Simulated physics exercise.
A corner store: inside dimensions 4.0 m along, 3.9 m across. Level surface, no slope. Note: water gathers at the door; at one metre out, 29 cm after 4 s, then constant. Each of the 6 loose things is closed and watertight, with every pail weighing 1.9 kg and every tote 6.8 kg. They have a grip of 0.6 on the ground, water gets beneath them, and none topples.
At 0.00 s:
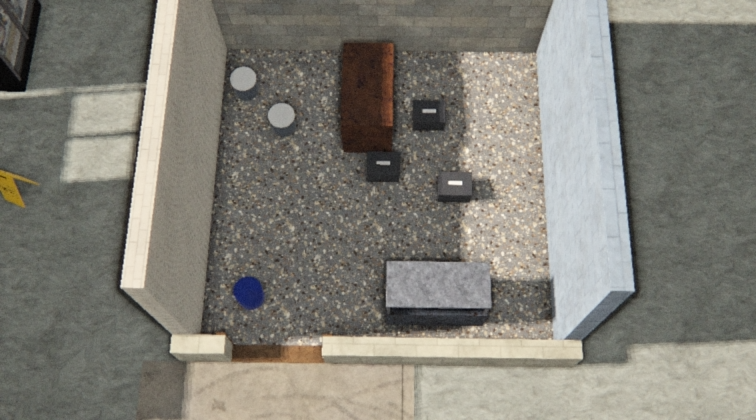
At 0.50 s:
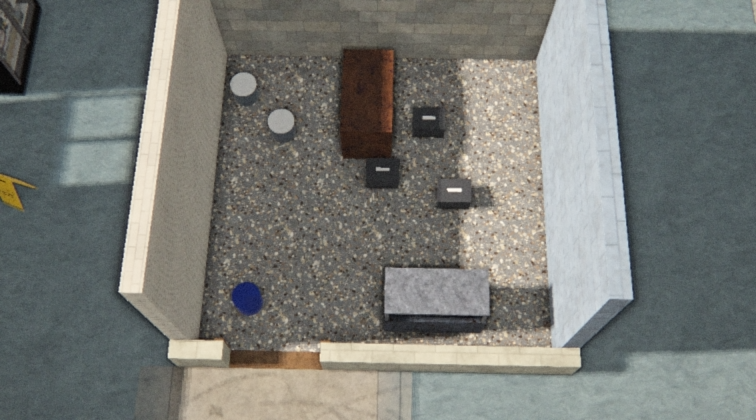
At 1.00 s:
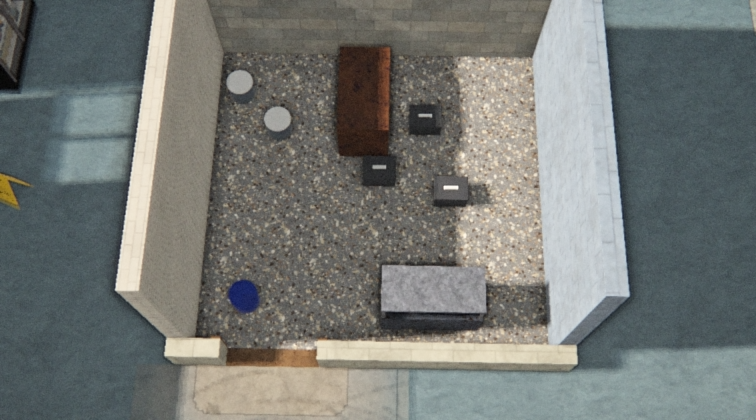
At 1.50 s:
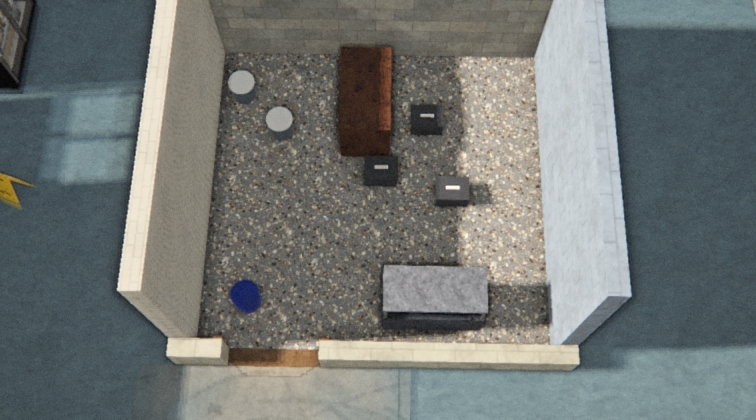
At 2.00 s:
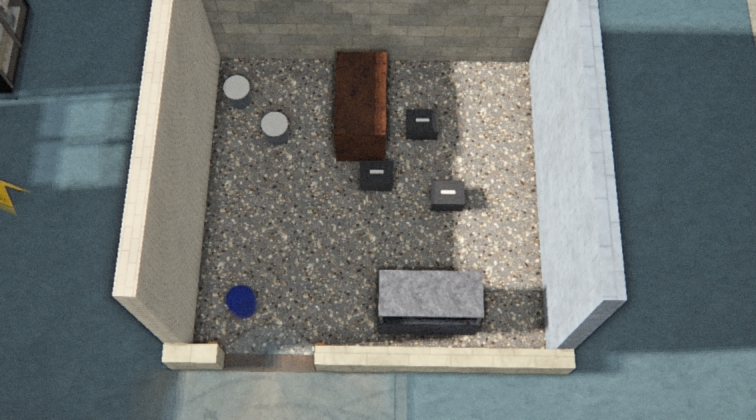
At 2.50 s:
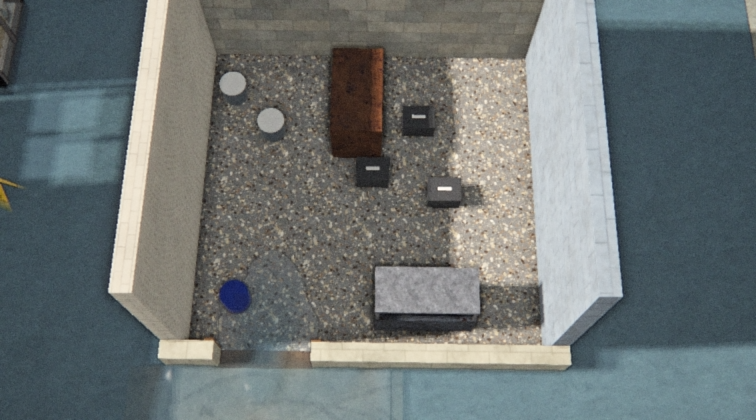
A walled room with scattered furniture stays still as shallow water spreads in through the doorway.
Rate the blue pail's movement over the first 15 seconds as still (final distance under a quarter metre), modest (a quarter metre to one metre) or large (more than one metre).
The rating is large.
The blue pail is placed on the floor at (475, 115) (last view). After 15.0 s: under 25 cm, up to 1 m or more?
Short answer, it is taken a long way.
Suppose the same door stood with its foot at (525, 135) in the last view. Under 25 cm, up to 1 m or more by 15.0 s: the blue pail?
Observation: Blue pail large displacement.
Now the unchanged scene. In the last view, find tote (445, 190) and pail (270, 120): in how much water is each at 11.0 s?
Depths: Near 13 cm, then near 19 cm.
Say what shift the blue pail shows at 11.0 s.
Displacement by then near 400 cm.
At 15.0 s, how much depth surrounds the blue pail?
22 cm or so.
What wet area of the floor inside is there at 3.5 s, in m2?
Near 4.5 m2 in all.
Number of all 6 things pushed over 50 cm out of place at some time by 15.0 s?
That comes to 5.
After 3.5 s the blue pail is near (205, 249), 0.7 m from its start, afloat; 1 afloat.
After 6.8 s the blue pail is near (299, 56), 3.0 m from its start, afloat; 3 afloat.
After 11.0 s the blue pail is near (517, 134), 3.8 m from its start, afloat; 6 afloat.
After 15.0 s the blue pail is near (525, 278), 3.2 m from its start, afloat; 6 afloat.
